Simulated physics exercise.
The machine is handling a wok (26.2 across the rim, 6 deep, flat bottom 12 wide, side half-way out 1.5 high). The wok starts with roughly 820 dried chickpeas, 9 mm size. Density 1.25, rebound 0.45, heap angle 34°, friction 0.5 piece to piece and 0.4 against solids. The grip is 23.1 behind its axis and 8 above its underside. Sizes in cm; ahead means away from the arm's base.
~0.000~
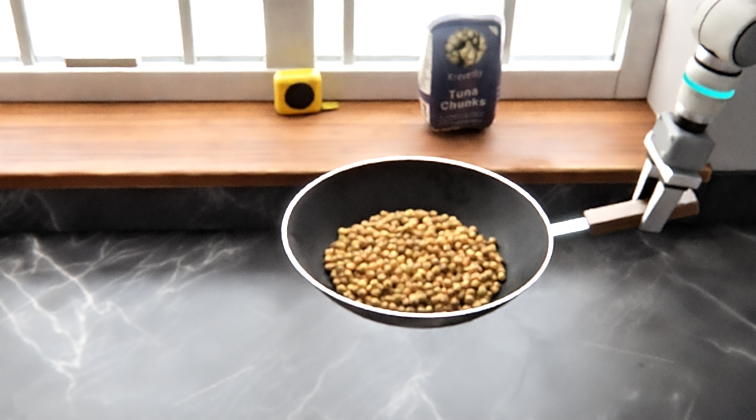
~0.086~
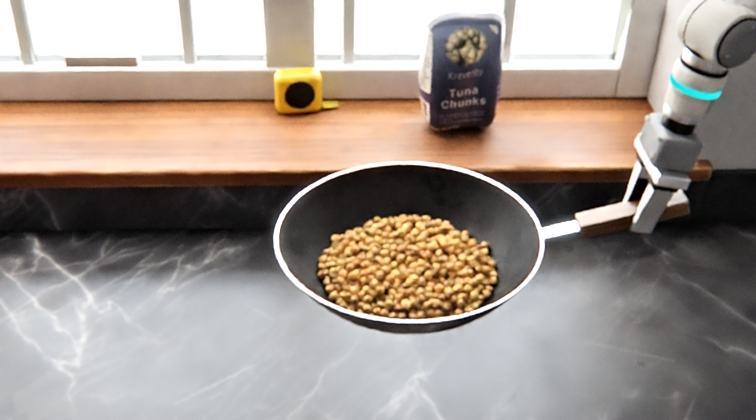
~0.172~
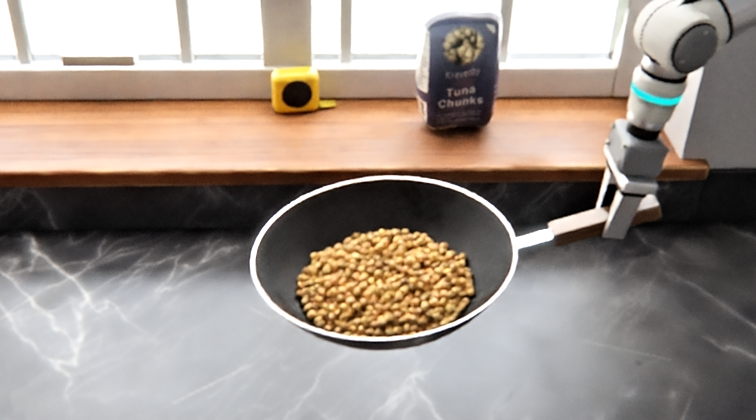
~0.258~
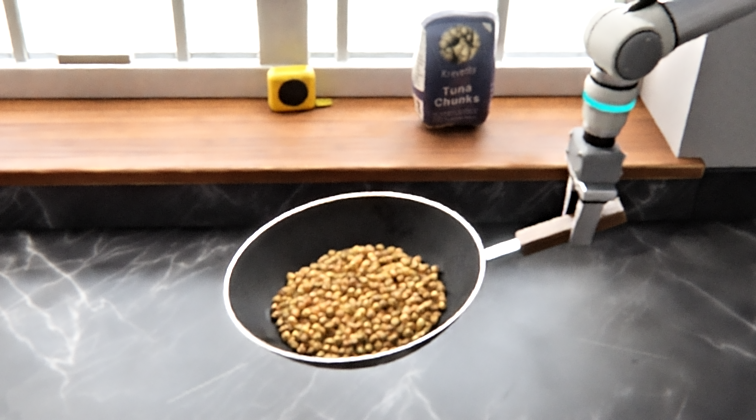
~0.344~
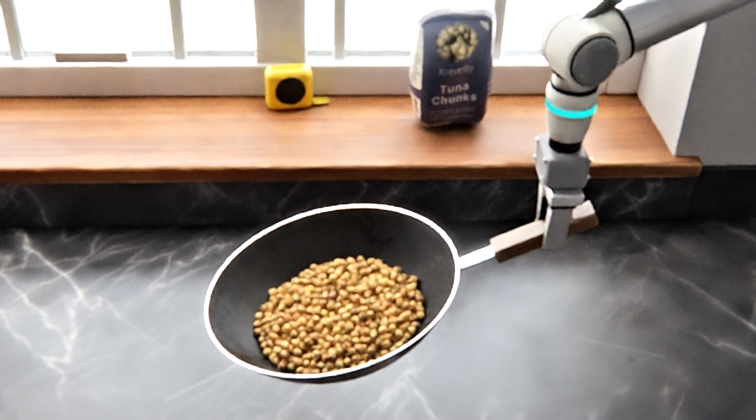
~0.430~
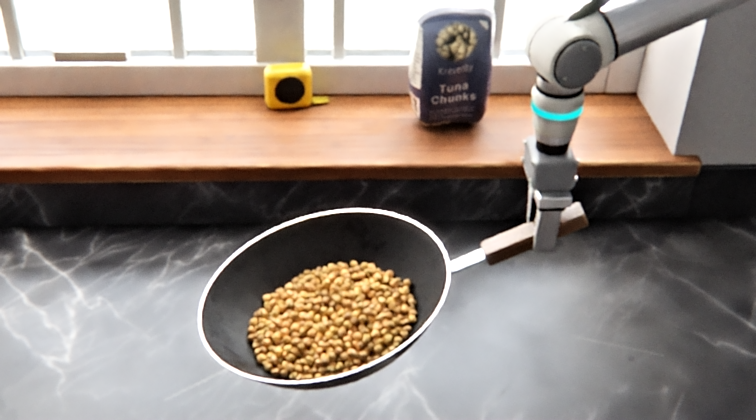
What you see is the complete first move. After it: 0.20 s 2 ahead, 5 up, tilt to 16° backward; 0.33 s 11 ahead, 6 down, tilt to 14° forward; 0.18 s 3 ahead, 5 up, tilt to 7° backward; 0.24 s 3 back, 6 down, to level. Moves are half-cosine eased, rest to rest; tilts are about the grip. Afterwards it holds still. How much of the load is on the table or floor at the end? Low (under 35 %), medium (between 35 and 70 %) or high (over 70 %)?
Share on the table or floor: Medium (between 35 and 70 %).
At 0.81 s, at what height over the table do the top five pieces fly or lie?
Roughly 37 cm.
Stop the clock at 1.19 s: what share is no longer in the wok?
Some 5 per cent.
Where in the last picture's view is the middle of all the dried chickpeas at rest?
Near (125, 309).
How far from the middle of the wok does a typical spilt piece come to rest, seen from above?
About 24 cm.
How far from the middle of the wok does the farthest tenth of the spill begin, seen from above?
Roughly 50 cm.
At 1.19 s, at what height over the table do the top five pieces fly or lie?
About 36 cm.
By 0.81 s, tilted 1° forward, highest piece 37 above the table; 647 in the wok, 175 in flight or on a rim.
By 1.19 s, tilted 6° backward, highest piece 37 above the table; 786 in the wok, 36 in flight or on a rim.
By 1.58 s, level, highest piece 20 above the table; 463 in the wok, 333 on the table or floor, 26 in flight or on a rim.
By 2.63 s, level, highest piece 20 above the table; 463 in the wok, 359 on the table or floor.
Final count, 463 in the wok, 359 on the table or floor. That is 44 % on the table or floor.
